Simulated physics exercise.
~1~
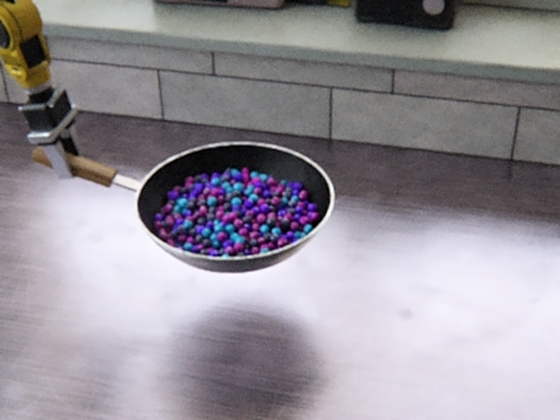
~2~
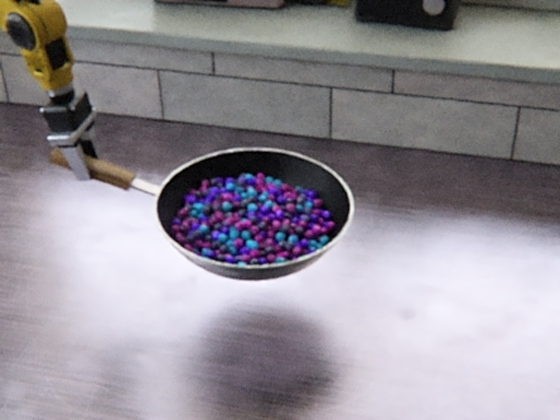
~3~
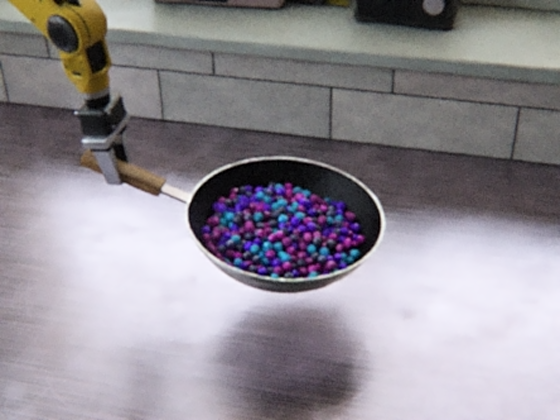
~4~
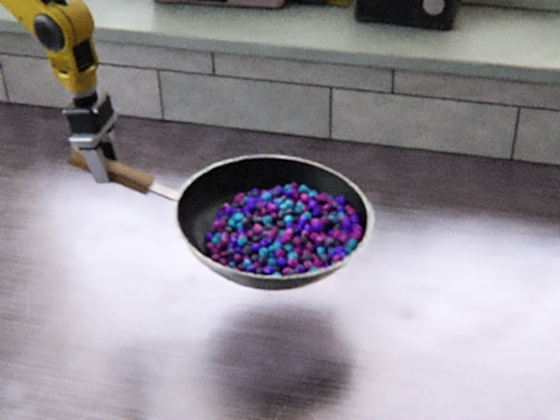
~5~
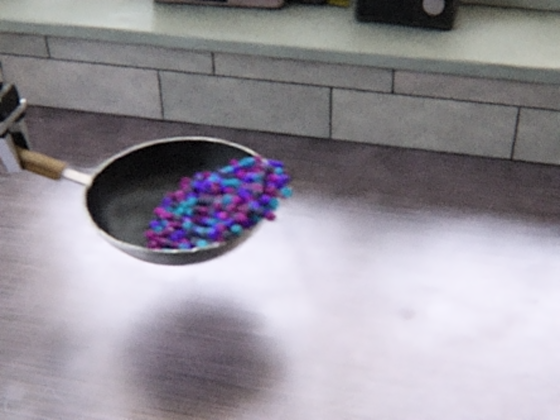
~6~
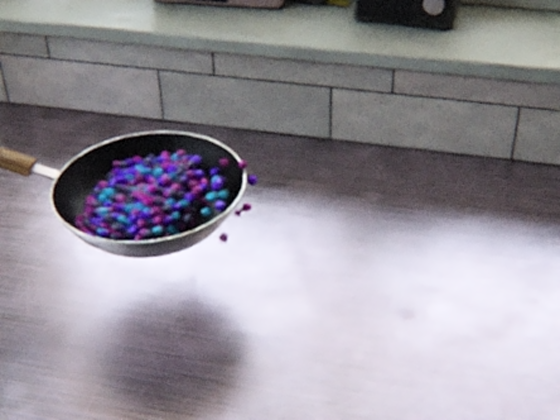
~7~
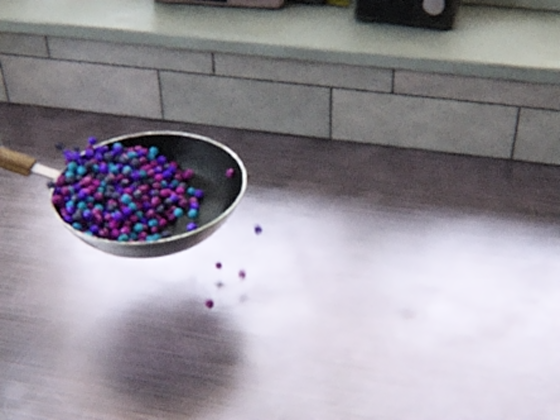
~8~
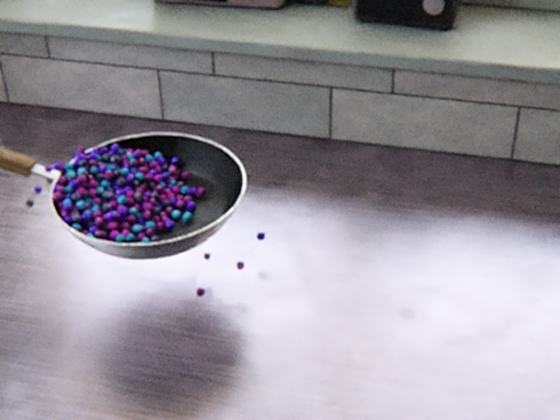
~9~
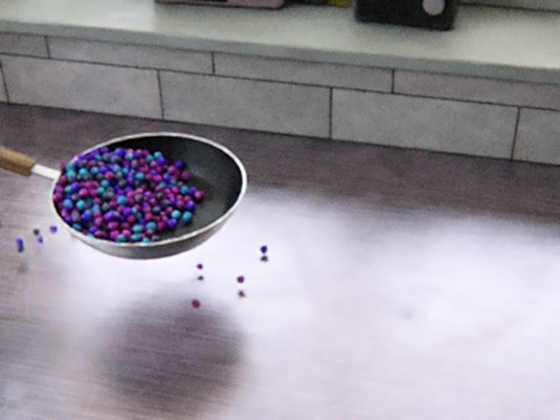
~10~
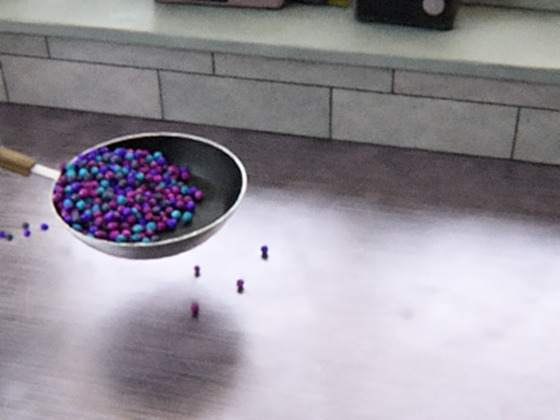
A yellow robot arm carried a frying pan full of small purple, blue and teal sweets to the right, then swung it back left, making them slosh and a few spill over both sides, while most stayed heaped near the handle.
